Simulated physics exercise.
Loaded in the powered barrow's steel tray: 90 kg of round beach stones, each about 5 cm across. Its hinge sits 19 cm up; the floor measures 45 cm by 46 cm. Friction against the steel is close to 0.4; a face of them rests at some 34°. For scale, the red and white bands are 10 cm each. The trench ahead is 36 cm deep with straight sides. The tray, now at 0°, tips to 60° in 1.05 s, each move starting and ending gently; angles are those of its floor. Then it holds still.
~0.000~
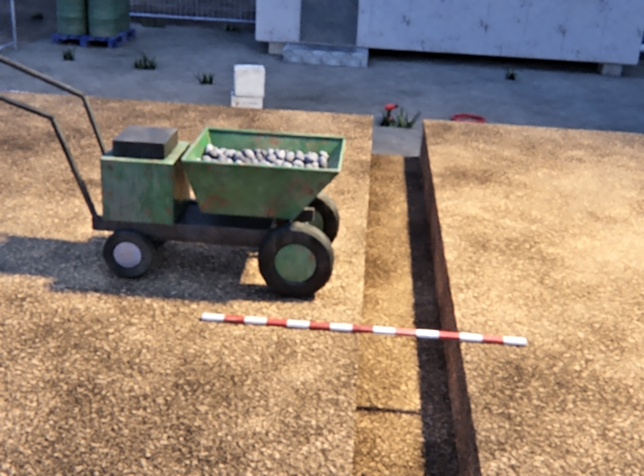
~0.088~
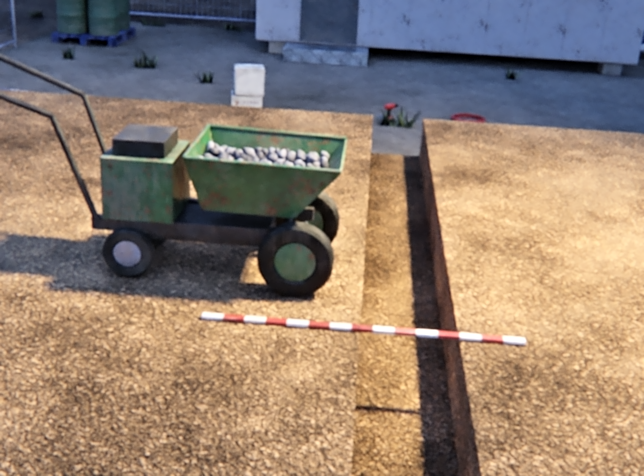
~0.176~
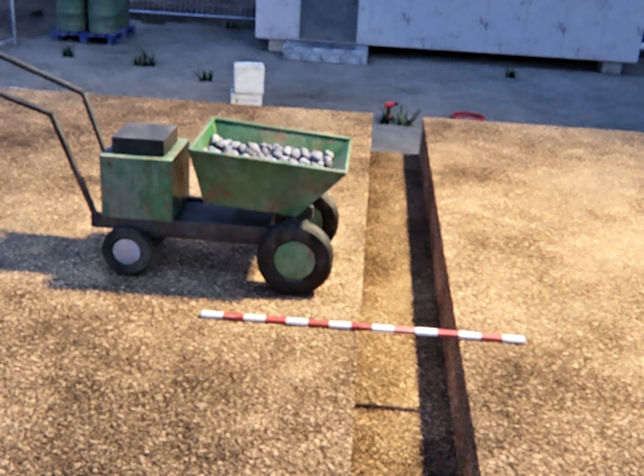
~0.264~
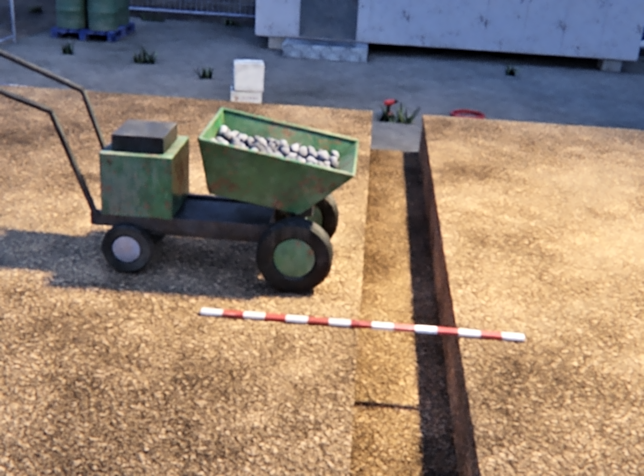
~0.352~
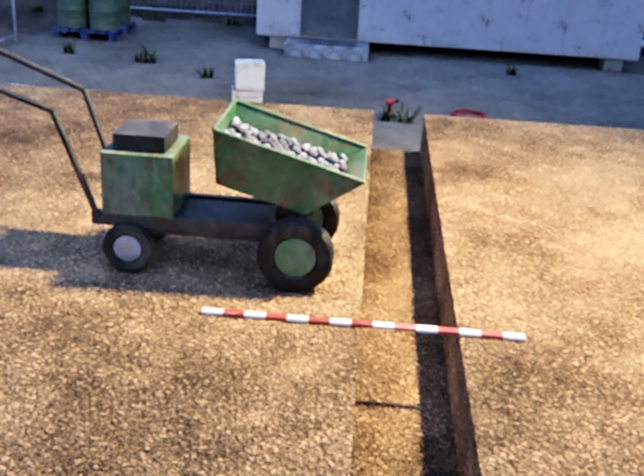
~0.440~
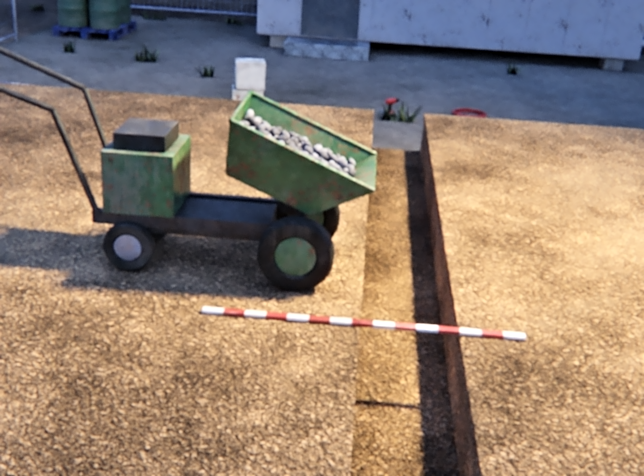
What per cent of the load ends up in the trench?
Close to 82 in a hundred.
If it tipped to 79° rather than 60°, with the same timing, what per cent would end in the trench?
Then about 95 per cent.
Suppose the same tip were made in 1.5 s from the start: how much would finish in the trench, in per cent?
Then about 85 per cent.
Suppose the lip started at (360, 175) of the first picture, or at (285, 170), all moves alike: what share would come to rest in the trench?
Near 65 per cent from the first place, 90 from the second.
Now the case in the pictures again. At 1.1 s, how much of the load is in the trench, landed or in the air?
Some 15 per cent.
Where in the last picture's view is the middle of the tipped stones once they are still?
Their middle is at about (416, 327).
After 0.8 s the floor is at 51°; 100 % in the tray; the foremost stones are at (385, 210).
After 1.1 s the floor is at 60°; 84 % in the tray, 16 % in the trench; the foremost stones are at (449, 292).
After 1.5 s the floor is at 60°; 51 % in the tray, 40 % in the trench, 9 % past the trench; the foremost stones are at (518, 275).
After 3.5 s the floor is at 60°; 9 % in the tray, 82 % in the trench, 9 % past the trench; the foremost stones are at (593, 272).
